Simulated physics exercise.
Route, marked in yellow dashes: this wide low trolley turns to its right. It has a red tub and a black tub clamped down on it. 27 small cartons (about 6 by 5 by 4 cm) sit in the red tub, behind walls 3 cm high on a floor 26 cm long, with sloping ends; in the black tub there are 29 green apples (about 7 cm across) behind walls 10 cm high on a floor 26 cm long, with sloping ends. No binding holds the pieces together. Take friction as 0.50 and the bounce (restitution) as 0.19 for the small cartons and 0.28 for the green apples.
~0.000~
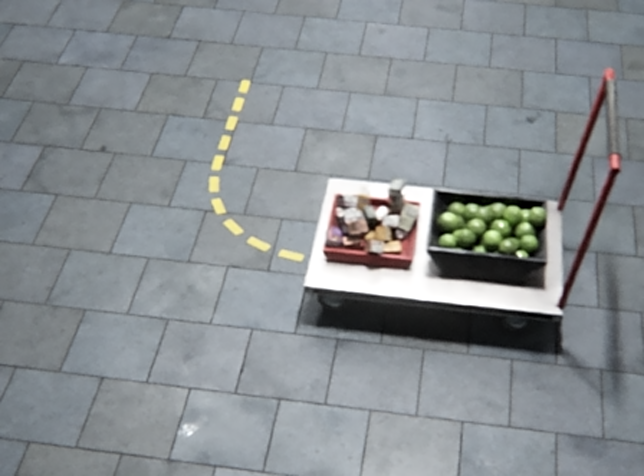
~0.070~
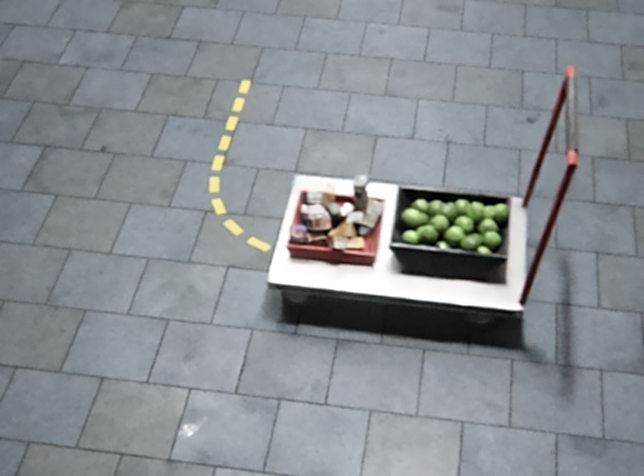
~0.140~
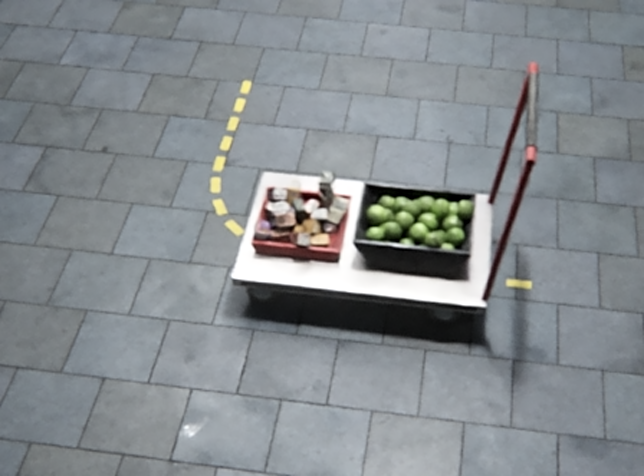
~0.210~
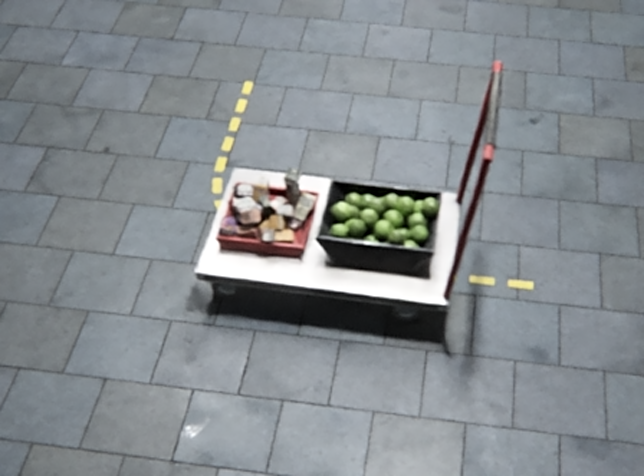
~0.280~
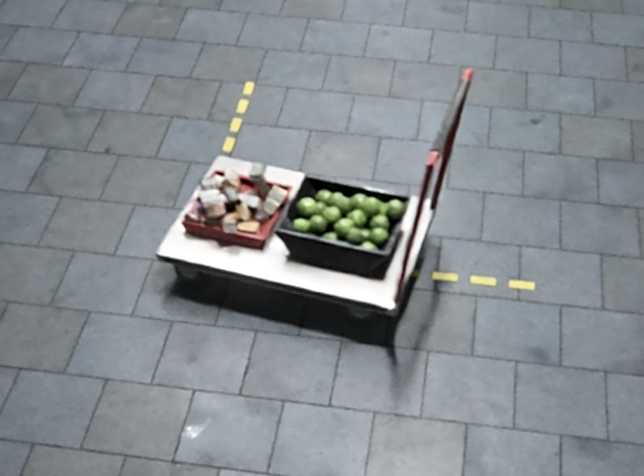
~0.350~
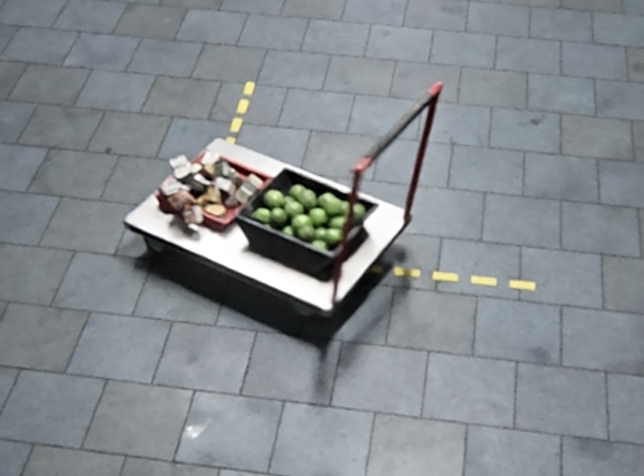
A low white trolley rolls leftward across grey paving marked with a curved line of yellow dashes, seen from above. It carries a red tub of small mixed cartons at its left end and a black tub of green apples beside its tall red handle. It glides straight, then turns clockwise, its handle swinging towards the viewer, as the cartons shift and a couple slip over the red tub's near-left rim.
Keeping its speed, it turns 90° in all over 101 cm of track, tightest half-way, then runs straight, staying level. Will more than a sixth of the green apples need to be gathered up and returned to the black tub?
No.
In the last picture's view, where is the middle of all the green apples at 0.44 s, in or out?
Centre approx. at (261, 213).
After 0.44 s, the red tub is down by 5 of 27 and the black tub has all 29.
After 0.55 s, the red tub is down by 7 of 27 and the black tub has all 29.
After 0.72 s, the red tub is down by 8 of 27 and the black tub is down by 1 of 29.
When it is over (at 1.17 s), the red tub is down by 9 of 27 and the black tub is down by 1 of 29. Asked share, 1 of 29, 3 per cent.
